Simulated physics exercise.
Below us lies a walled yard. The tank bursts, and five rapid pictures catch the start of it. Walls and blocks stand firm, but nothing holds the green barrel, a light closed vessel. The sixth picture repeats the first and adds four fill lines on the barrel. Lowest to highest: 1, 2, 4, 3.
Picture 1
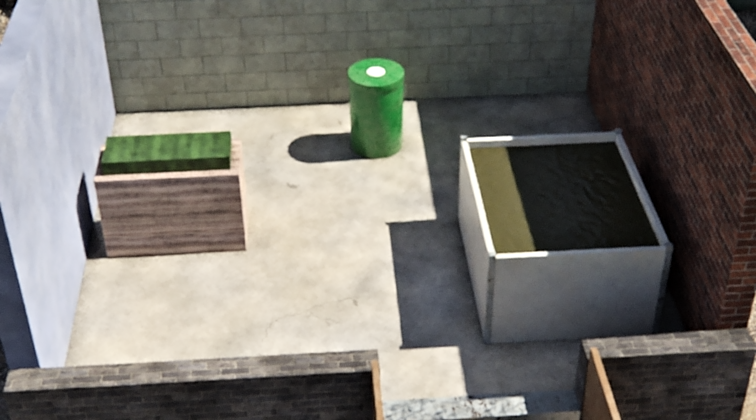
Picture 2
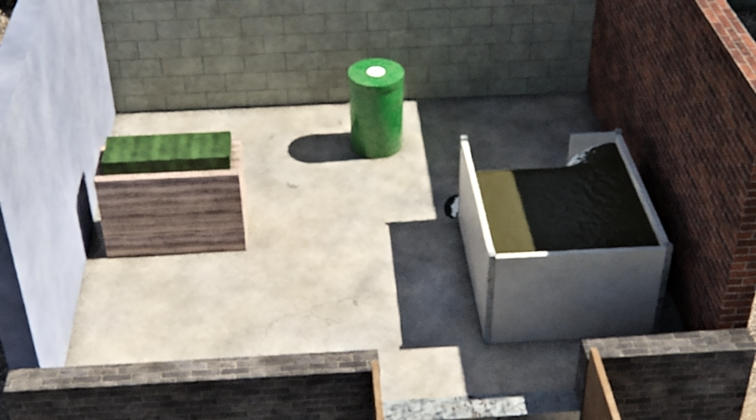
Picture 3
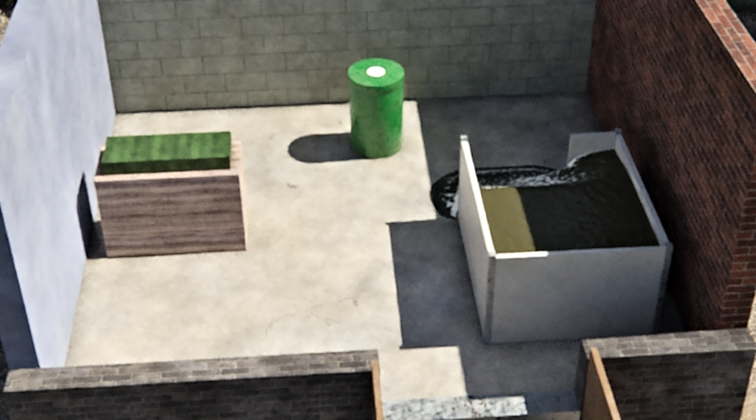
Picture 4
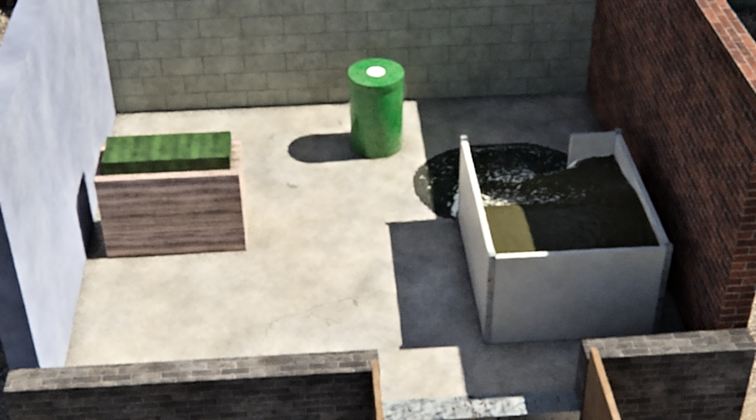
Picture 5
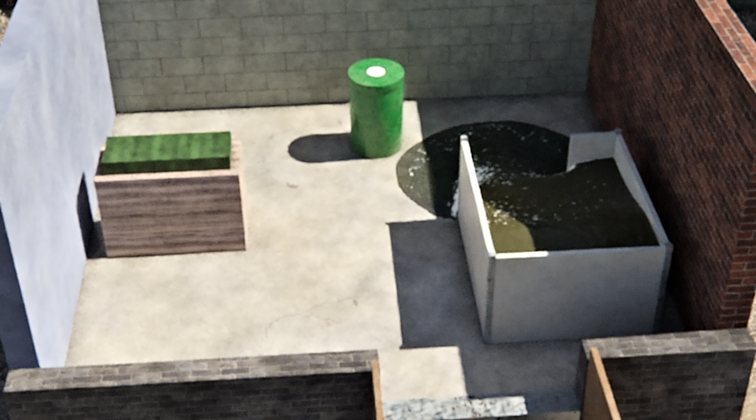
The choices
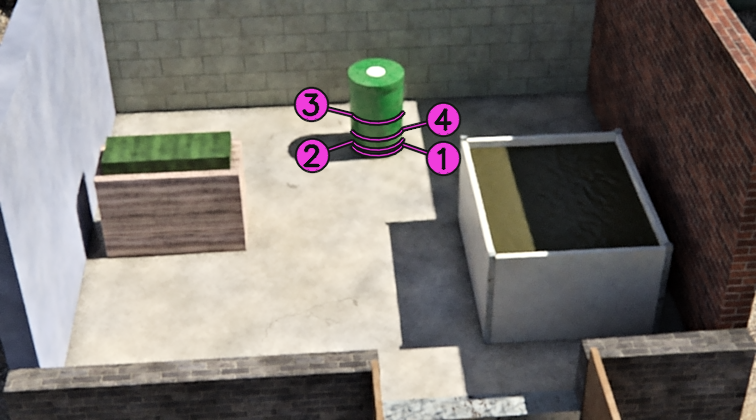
In this clip, a walled yard holds a planter, a green barrel and a tank of dark water; the tank's far side opens, and water pours out, spreading across the ground behind and left of it, toward the barrel.
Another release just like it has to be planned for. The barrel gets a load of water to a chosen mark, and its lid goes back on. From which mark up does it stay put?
Take 3.
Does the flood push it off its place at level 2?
Yes, it does.
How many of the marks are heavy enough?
One of them.
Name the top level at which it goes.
4 it is.
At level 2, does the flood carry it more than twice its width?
Yes, it does.
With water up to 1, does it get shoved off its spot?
Yes, it does.
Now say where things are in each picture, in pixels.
Lid of the green barrel at (376, 72); tank full, its middle at (559, 198); open gate at (480, 348), in the first frame.
Water covers 2 % of the ground, mostly out of sight from here, in the second frame.
Water covers 5 % of the ground, mostly out of sight from here, in the third frame.
In the fourth frame, 8 % of the ground wet, in view closest to the barrel at (424, 172).
Lid of the green barrel at (376, 72); 13 % of the ground wet, in view closest to the barrel at (410, 159), in the fifth frame.
On the marked copy, 1 at (379, 155); 2 at (379, 150); 3 at (378, 123); 4 at (378, 139); from the bottom up 1, 2, 4, 3.
For level 1, it is pushed about 5 times its own width away.
For level 2, it is pushed about 5 times its own width away.
For level 3, it does not move.
For level 4, it is pushed about twice its own width away.
